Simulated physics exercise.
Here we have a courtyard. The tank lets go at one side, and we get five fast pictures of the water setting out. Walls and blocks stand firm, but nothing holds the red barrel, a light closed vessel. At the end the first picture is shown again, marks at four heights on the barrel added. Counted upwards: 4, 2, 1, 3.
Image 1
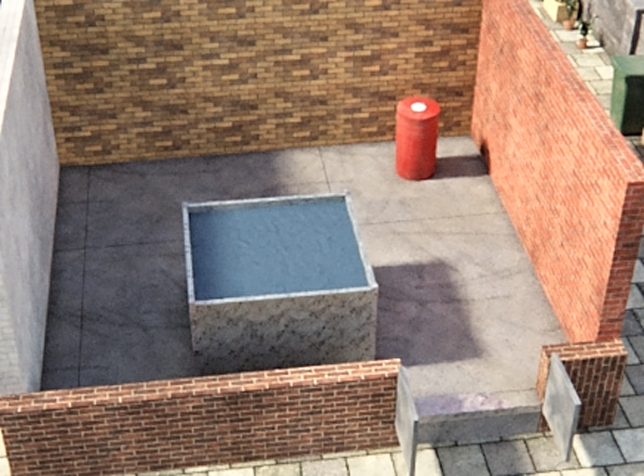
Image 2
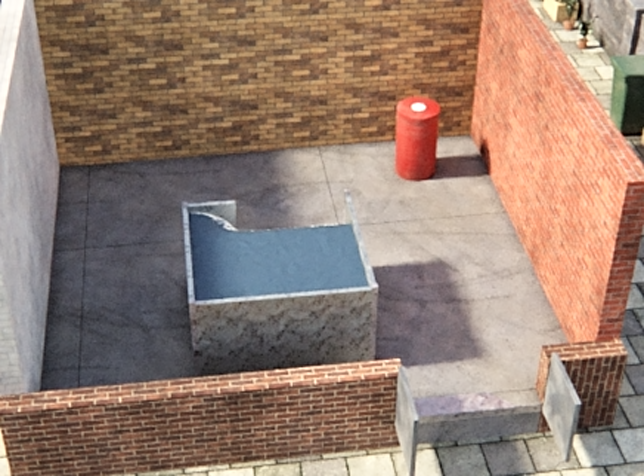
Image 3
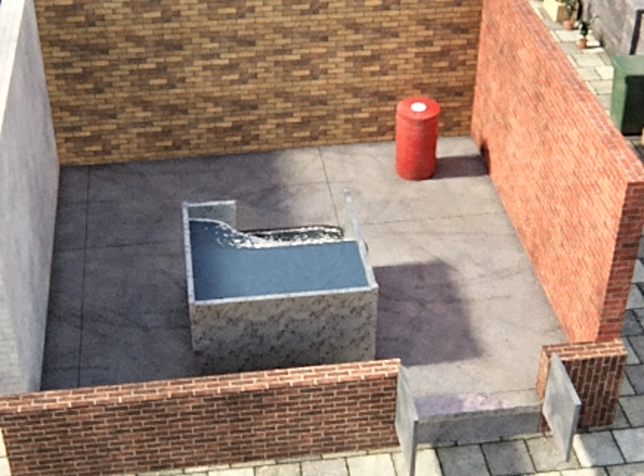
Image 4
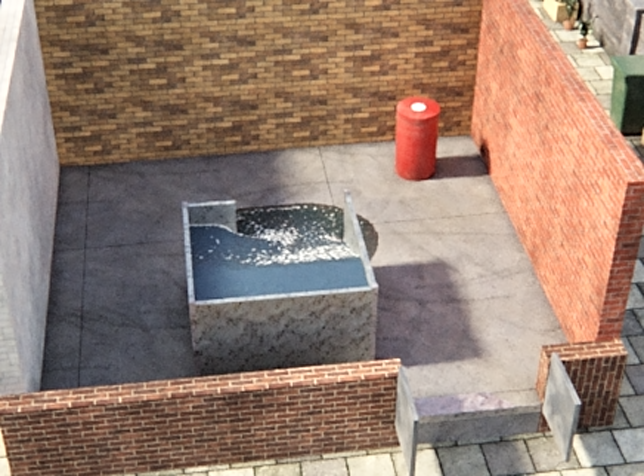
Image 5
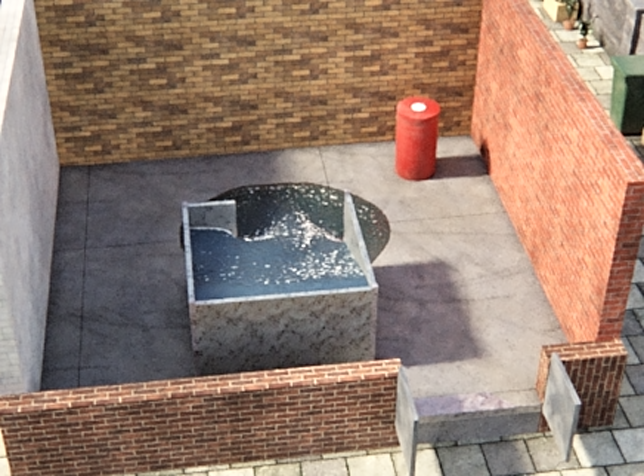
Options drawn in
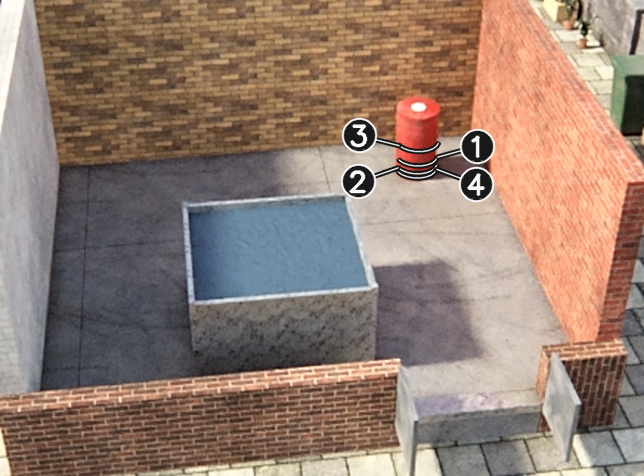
Water pours from the tank's broken back wall and spreads across the courtyard ground.
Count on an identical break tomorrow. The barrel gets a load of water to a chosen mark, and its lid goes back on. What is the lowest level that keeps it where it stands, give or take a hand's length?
3 will do.
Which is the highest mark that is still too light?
Mark 1.
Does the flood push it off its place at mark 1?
Yes.
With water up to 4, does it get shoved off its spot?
Yes, it does.
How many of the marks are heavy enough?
One of the four.
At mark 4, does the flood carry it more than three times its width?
Yes.
On the marked copy, 1 at (420, 165); 2 at (420, 173); 3 at (421, 151); 4 at (420, 177); from the bottom up 4, 2, 1, 3.
For mark 1, it is pushed about 3 times its own width away.
For mark 2, it is pushed about 7 times its own width away.
For mark 3, it does not move.
For mark 4, it is pushed about 5 times its own width away.
